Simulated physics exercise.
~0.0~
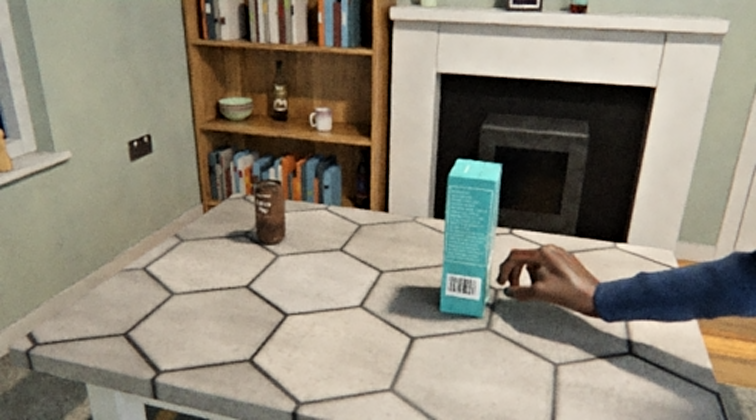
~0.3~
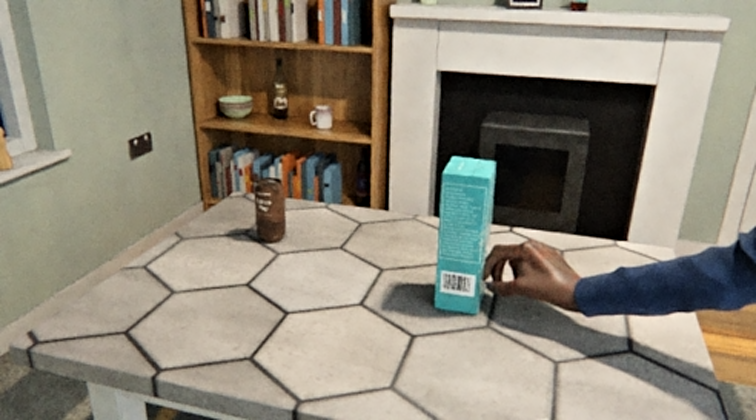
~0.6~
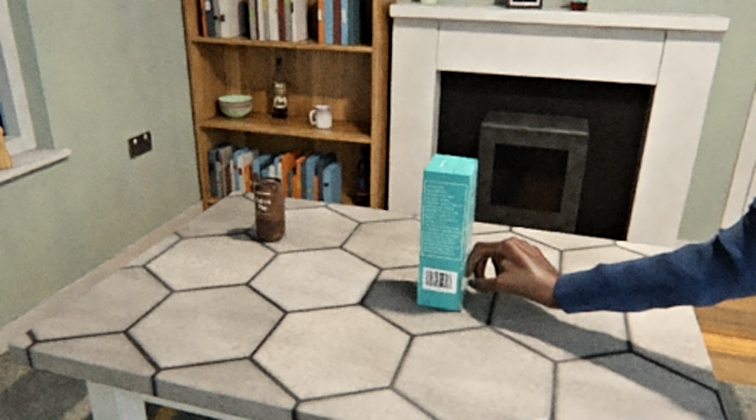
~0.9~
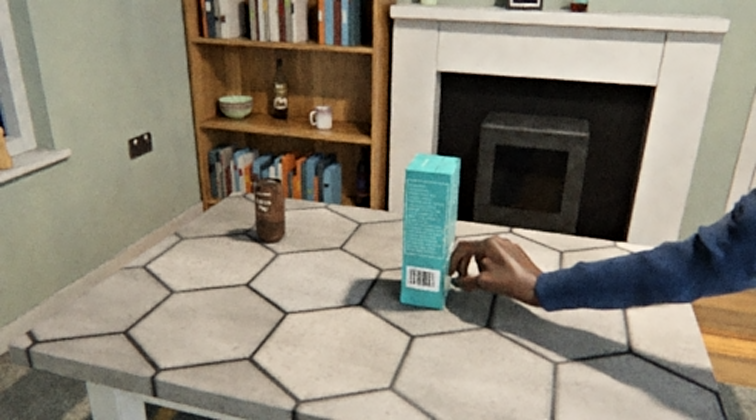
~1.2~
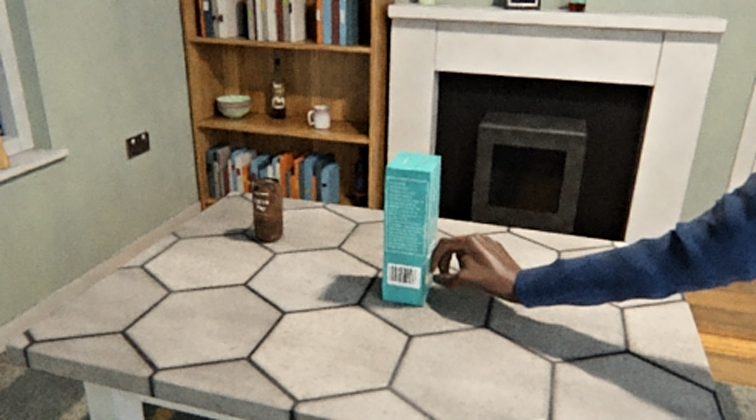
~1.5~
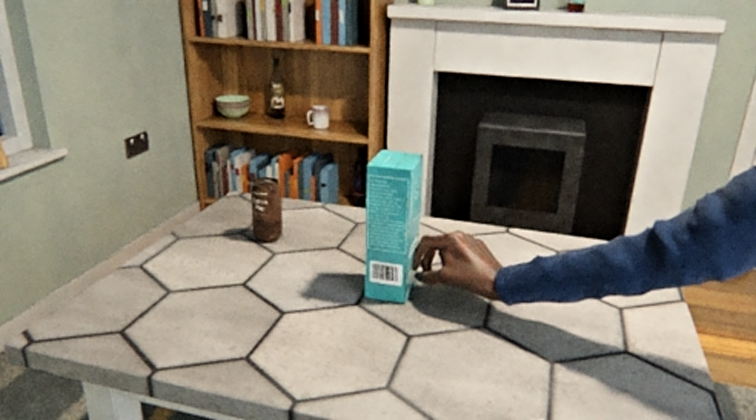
A turquoise carton slides left across the table, pushed by a hand, and stays upright.
